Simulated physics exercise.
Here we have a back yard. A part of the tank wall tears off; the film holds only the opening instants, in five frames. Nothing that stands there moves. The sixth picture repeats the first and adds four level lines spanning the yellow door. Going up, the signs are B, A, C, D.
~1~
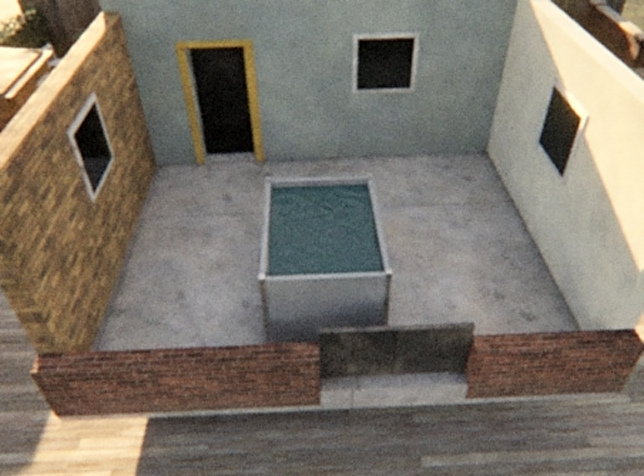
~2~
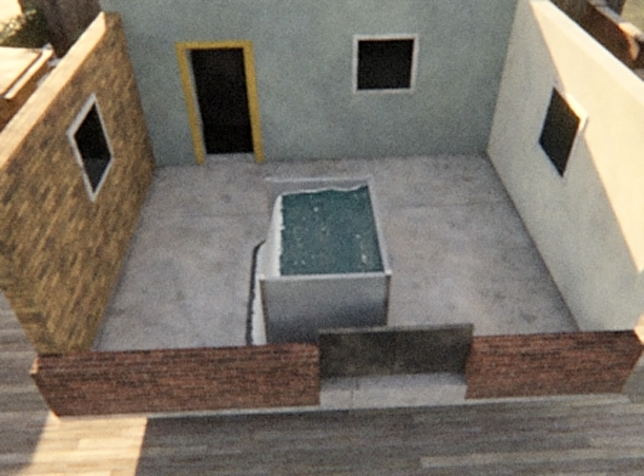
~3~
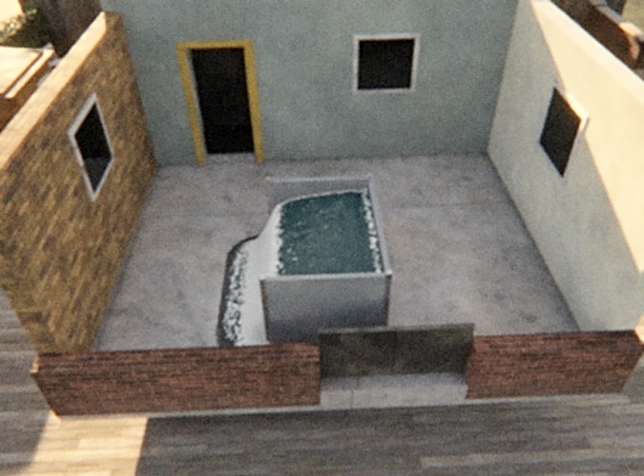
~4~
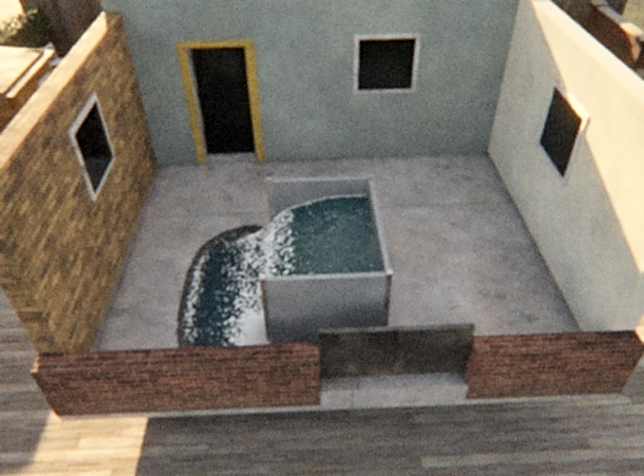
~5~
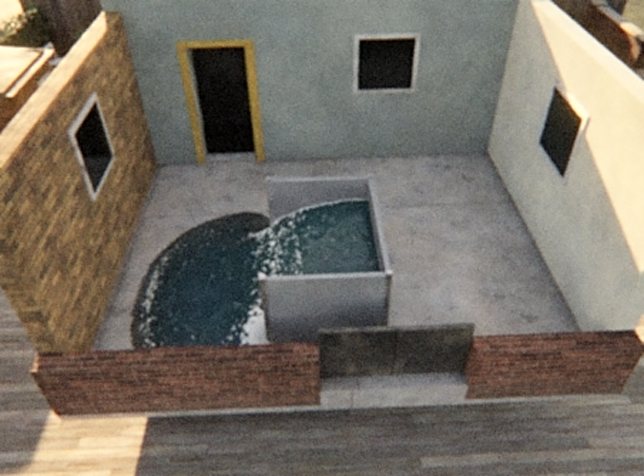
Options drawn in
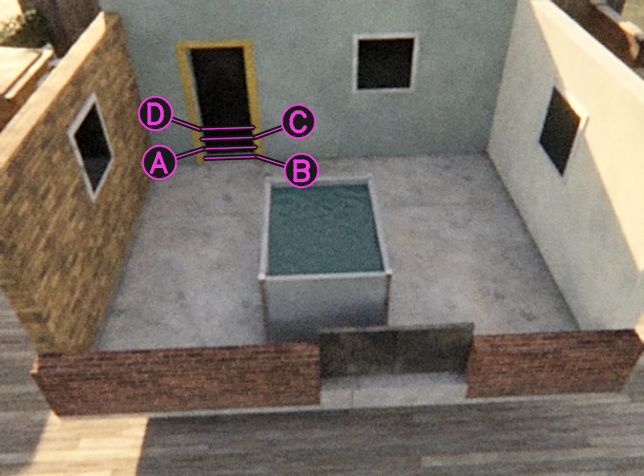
In a walled back yard, water pours from a tank's left side and spreads leftward.
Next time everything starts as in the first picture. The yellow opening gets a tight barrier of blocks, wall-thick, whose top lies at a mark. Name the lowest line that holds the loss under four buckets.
A is the one.
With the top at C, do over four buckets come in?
No, not at all.
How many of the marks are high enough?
Three of the four.
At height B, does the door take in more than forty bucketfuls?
No, less.
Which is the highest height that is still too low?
B.
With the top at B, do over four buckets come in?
Yes, that goes wrong.
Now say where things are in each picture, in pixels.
Water in the tank at rest, its middle at (322, 227); foot of the yellow doorway at (231, 162); shut gate at (395, 335).
Water covers 2 % of the ground and shows as far out as (254, 315).
Water covers 5 % of the ground and shows as far out as (237, 251).
Water covers 11 % of the ground and shows as far out as (202, 257).
Water covers 18 % of the ground and shows as far out as (186, 237).
On the marked copy, A at (229, 148); B at (230, 157); C at (228, 138); D at (226, 128); from the bottom up B, A, C, D.
With A, a splash gets over, under a bucket.
With B, some 15 bucketfuls get in.
With C, nothing gets over.
With D, nothing gets over.
